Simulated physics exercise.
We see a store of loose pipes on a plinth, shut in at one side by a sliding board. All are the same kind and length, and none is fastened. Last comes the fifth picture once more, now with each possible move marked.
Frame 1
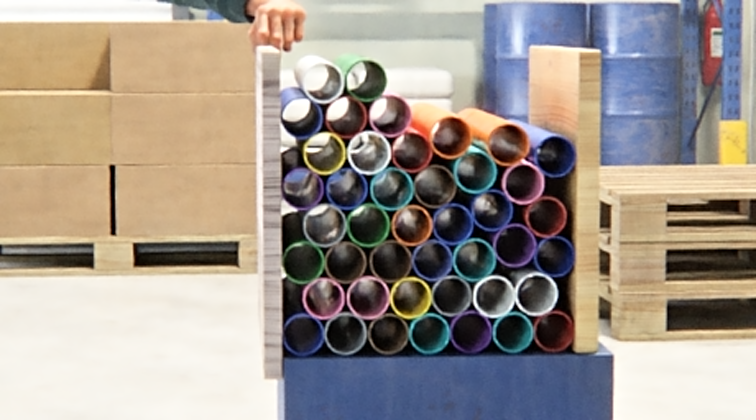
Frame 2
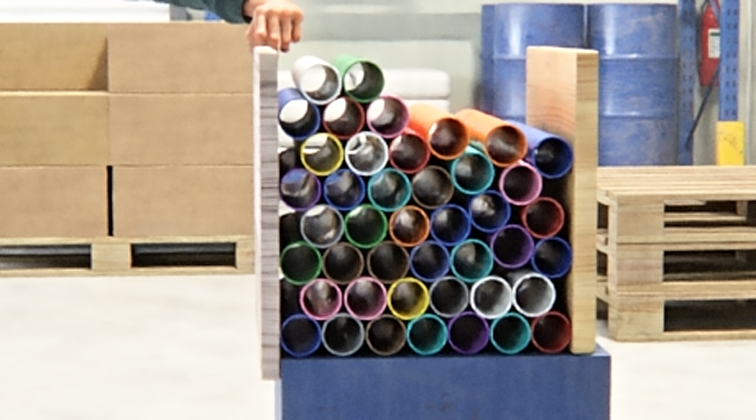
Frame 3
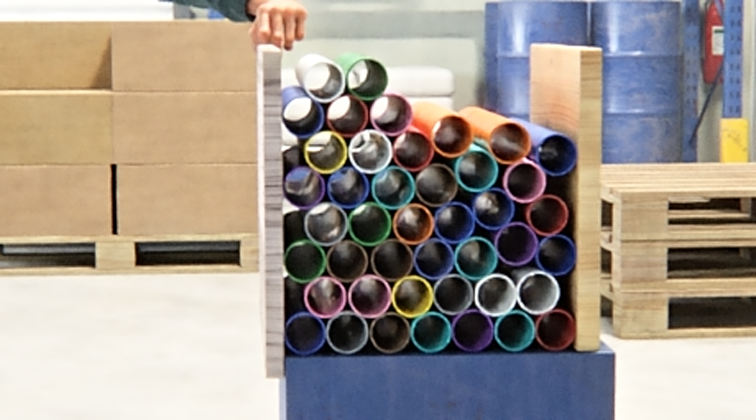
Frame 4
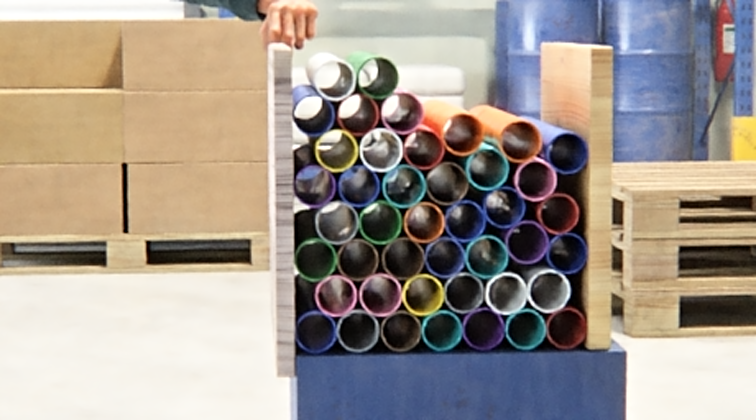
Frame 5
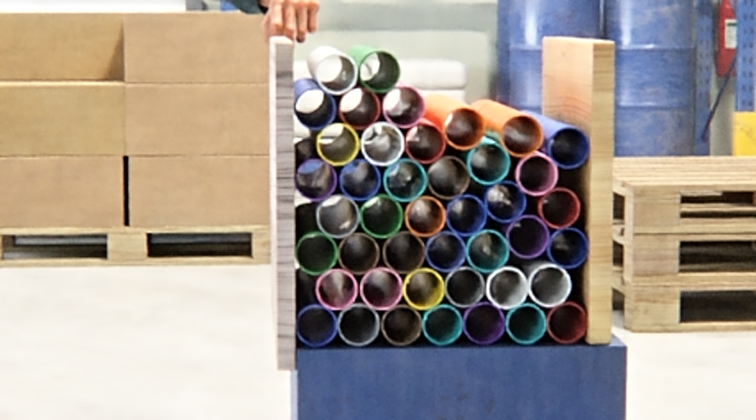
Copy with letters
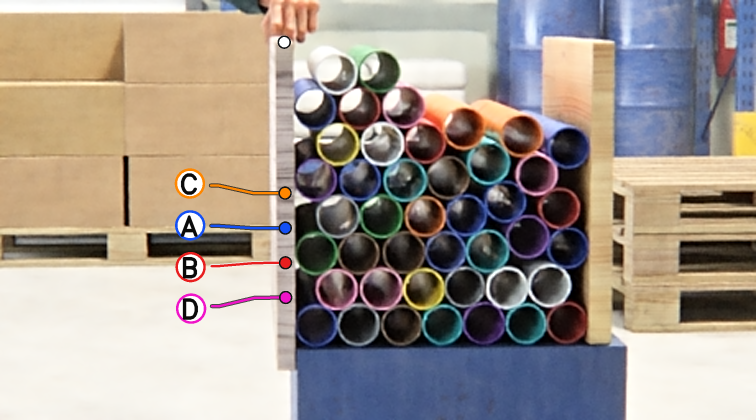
A hand rested on top of the left board, and neither it nor the colourful pipes stacked between the two upright boards on the blue base visibly moved; only the view shook slightly.
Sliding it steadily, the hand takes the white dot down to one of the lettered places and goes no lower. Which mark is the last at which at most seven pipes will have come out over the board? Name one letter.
The lowest mark that will do is B.
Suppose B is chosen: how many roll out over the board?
The count is six.
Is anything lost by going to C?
At C: Yes.
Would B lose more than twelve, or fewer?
It loses fewer than twelve.
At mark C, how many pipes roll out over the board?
At C the number is two.
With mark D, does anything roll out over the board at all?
Yes, at D.
On the marked copy, A at (286, 228); B at (286, 262); C at (285, 193); D at (286, 298); the white dot at (285, 42).
Taking B. A third of the way, top of the board (294, 135).
Two thirds of the way, top of the board (295, 238).
When it is over, top of the board (295, 261), six out over the board.
As for the rest, A six out over the board; C two out over the board; D more than seven out over the board.
